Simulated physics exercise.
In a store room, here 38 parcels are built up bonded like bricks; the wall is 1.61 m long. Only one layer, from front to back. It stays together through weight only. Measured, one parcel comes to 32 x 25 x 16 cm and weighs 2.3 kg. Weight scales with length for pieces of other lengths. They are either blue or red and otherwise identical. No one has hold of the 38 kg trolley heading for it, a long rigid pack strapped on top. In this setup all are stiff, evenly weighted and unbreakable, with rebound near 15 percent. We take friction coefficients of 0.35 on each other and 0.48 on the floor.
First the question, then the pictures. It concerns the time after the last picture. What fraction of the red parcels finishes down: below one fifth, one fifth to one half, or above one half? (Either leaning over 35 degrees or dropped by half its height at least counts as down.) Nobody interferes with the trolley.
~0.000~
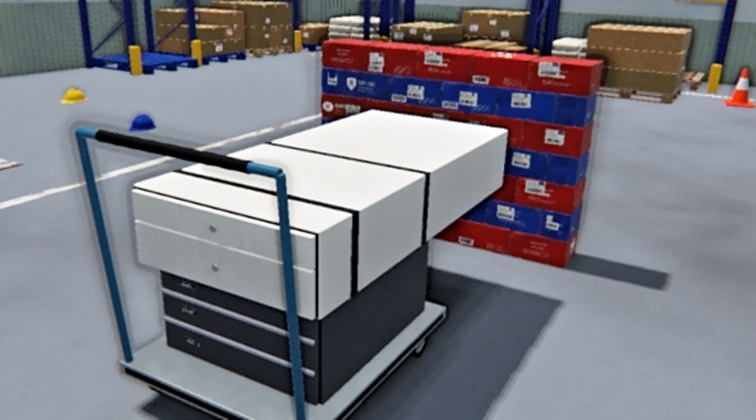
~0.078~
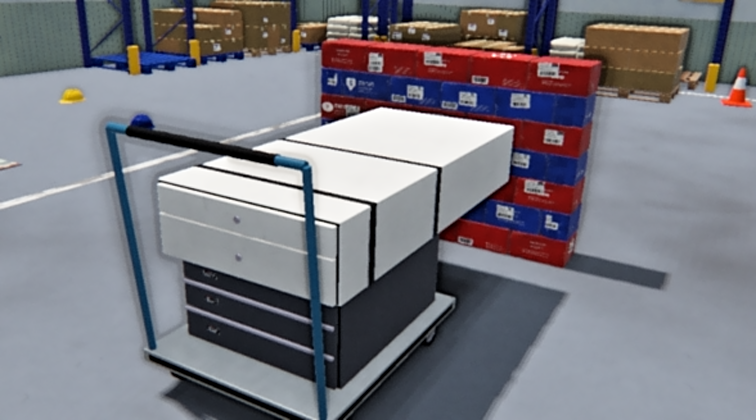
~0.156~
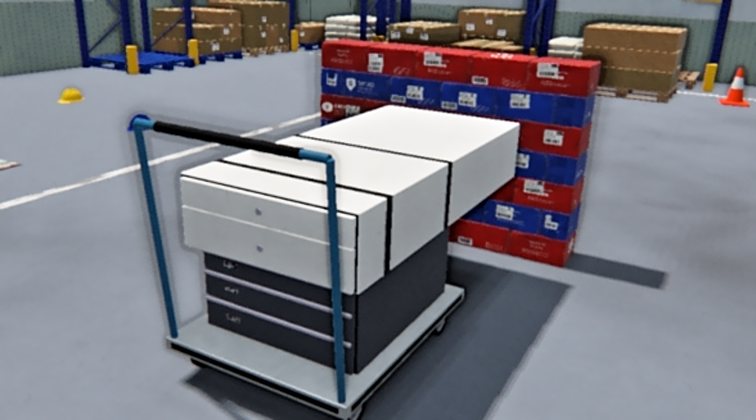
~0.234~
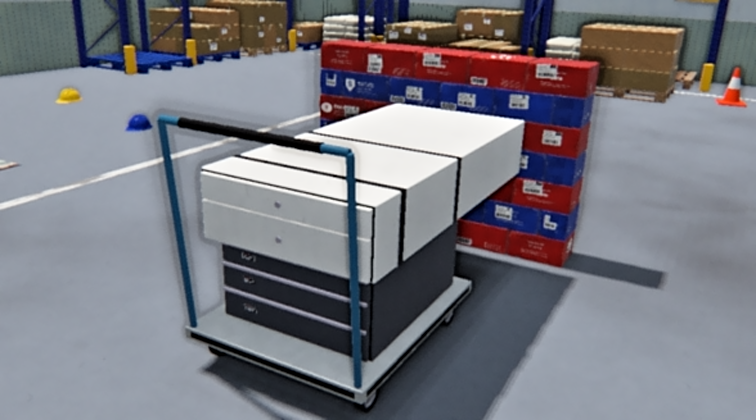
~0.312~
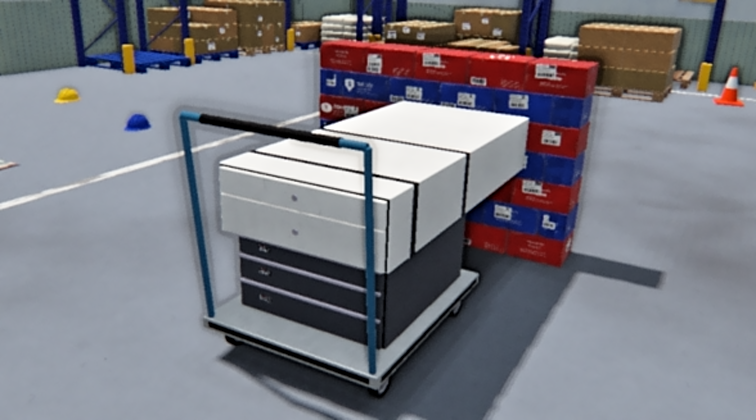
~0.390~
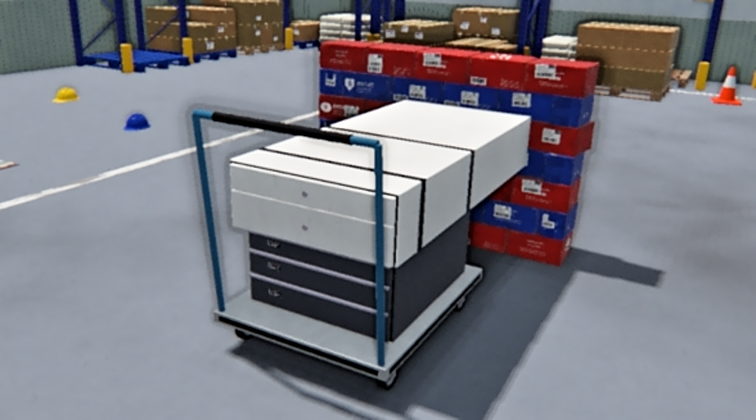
The way it's heading, the ones down will not make a fifth.
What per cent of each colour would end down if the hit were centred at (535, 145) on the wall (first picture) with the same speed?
The red ones would be 40 per cent down and the blue ones 40 per cent.
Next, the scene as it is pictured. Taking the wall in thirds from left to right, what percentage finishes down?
I'd put it at 0 % left, 0 % middle and 0 % right.
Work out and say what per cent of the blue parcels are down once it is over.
The blue group ends with 0% down.
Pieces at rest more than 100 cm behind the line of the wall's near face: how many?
About 0 pieces.
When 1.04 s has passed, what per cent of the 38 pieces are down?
0 %.
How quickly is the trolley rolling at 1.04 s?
Roughly 0.1 m/s.
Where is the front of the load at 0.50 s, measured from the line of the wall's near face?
10 cm past it.
Around 0.50 s, load 10 cm past the wall's line, still rolling; none of the 20 red parcels down (0 of 38 in all colours); top red parcel displaced 40 mm; top blue parcel displaced 11 cm.
Around 1.04 s, load 12 cm past the wall's line, still rolling; none of the 20 red parcels down (0 of 38 in all colours); top red parcel displaced 8 cm; top blue parcel displaced 15 cm.
Finally (1.6 s), load 56 mm past the wall's line, still rolling; none of the 20 red parcels down (0 of 38 in all colours); top red parcel displaced 26 mm; top blue parcel displaced 11 cm. That is 0 per cent. Seen by the last camera, middles, top red parcel near (564, 77), top blue parcel near (536, 101).
